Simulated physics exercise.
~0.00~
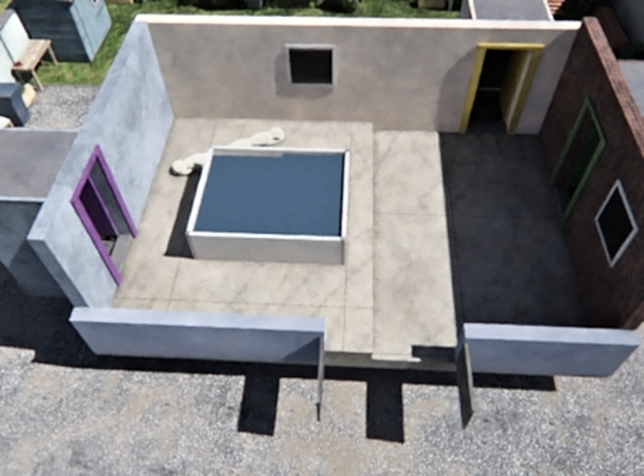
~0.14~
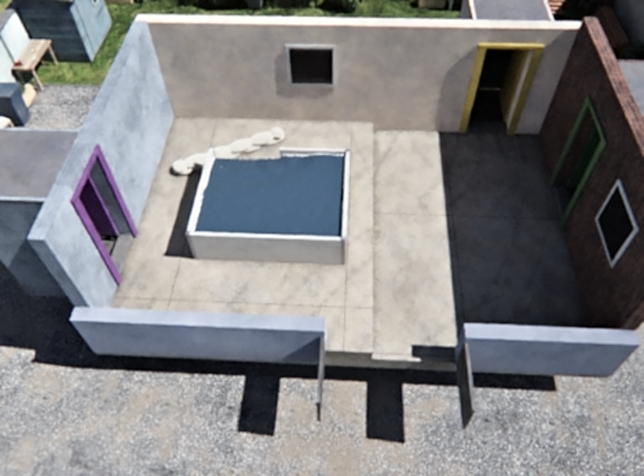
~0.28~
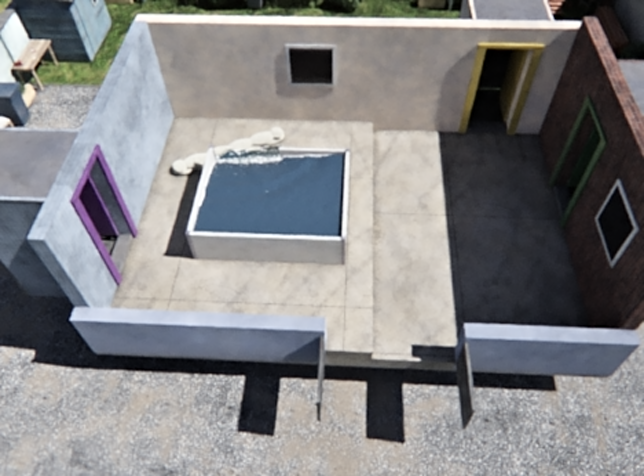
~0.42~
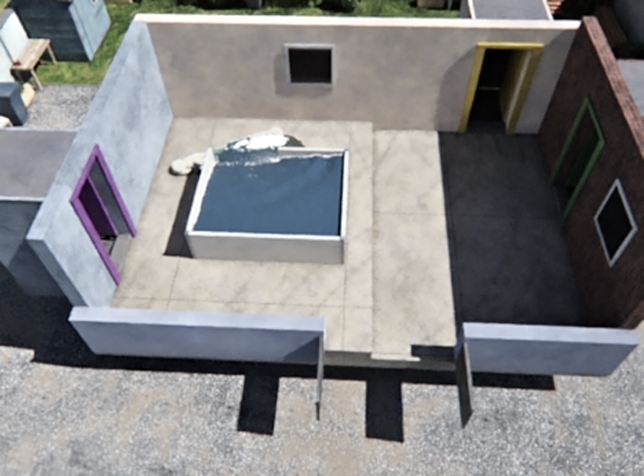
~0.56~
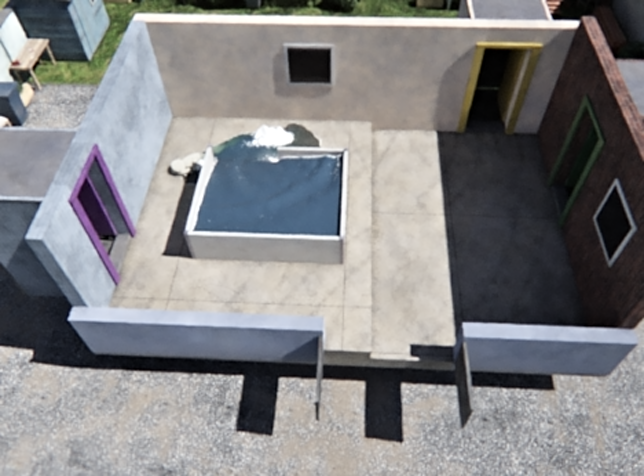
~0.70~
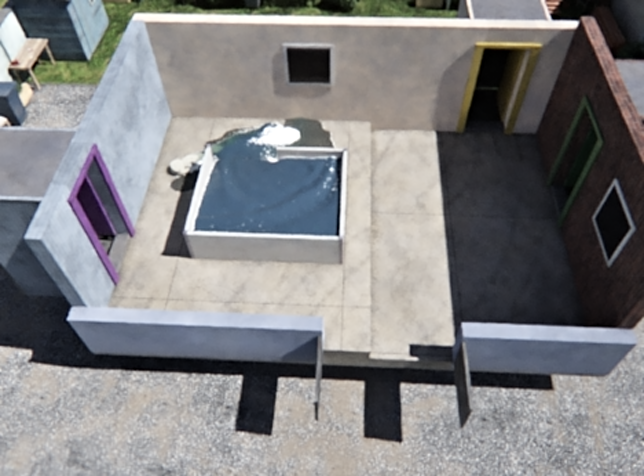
In a walled yard seen from above, water in an open tank sat still, then broke out through the far side and spread across the pale floor behind it, churning white near the gap.
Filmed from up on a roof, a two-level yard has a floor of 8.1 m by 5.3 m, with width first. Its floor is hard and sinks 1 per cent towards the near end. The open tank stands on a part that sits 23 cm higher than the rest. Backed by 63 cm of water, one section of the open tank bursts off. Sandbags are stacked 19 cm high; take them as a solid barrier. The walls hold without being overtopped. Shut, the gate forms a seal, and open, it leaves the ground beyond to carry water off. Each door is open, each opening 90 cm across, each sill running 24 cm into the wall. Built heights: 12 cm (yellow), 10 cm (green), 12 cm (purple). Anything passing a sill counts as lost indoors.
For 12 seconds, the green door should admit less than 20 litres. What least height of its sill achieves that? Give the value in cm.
Close to 12.5 cm is just enough.
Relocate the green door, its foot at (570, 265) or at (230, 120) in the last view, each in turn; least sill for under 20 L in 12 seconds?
In turn: About 5.0 cm, about 20 cm.
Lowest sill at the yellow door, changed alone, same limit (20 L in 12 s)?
At the yellow door you'd want roughly 8.5 cm.
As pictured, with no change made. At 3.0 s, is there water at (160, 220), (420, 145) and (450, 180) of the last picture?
Well, in sequence they're soaked, soaked and soaked.
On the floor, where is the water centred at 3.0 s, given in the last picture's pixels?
My guess is close to (279, 182).
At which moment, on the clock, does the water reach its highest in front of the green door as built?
The level tops out around 4.5 s.
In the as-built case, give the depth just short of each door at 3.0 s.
Depth at yellow 5 cm, at green 0 cm, at purple 5 cm.
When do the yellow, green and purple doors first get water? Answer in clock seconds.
Arrival times - yellow: 2.0 s; green: 3.2 s; purple: 2.2 s.
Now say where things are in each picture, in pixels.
Still water, 63 cm deep, in the open tank at (273, 192); the green door at (574, 169) is dry, in the first picture.
The gap is on the far side, the front 0.3 m out at a hidden place; the back of the open tank holds 63 cm, in the second picture.
Water pours out on the far side and has run 0.7 m, to a hidden place; about 14 cm deep outside, 63 cm at the back, in the third picture.
Water pours out on the far side and has run 1.1 m, to (289, 138); about 13 cm deep outside, 63 cm at the back, in the fourth picture.
The front is at (297, 127), 1.5 m from the gap on the far side; 2.2 m2 of floor is wet, 63 cm left at the back, in the fifth picture.
Water pours out on the far side and has run 1.8 m, to (311, 120); about 8 cm deep outside, 61 cm at the back; the green door at (572, 168), 6.2 m from the gap, is still 4.8 m from the nearest water, in the sixth picture.
After 1.4 s water covers 20 % of the floor, deepest (52 cm) near (226, 160); it has not reached the green door.
After 3.0 s water covers 50 % of the floor, deepest (34 cm) near (226, 160); it has not reached the green door.
After 12.0 s water covers 95 % of the floor, deepest (15 cm) near (550, 352); 11 cm at the green door, 50 litres in over its 10 cm sill.
At the green door as built, the water arrived by 3.3 s and peaked near 16 cm at 4.4 s.
Run again over the same 12 s with other heights there, 28 litres in over 11.5 cm, 11 litres over 13.5 cm. The limit of 20 litres is kept from about 12.5 cm up.
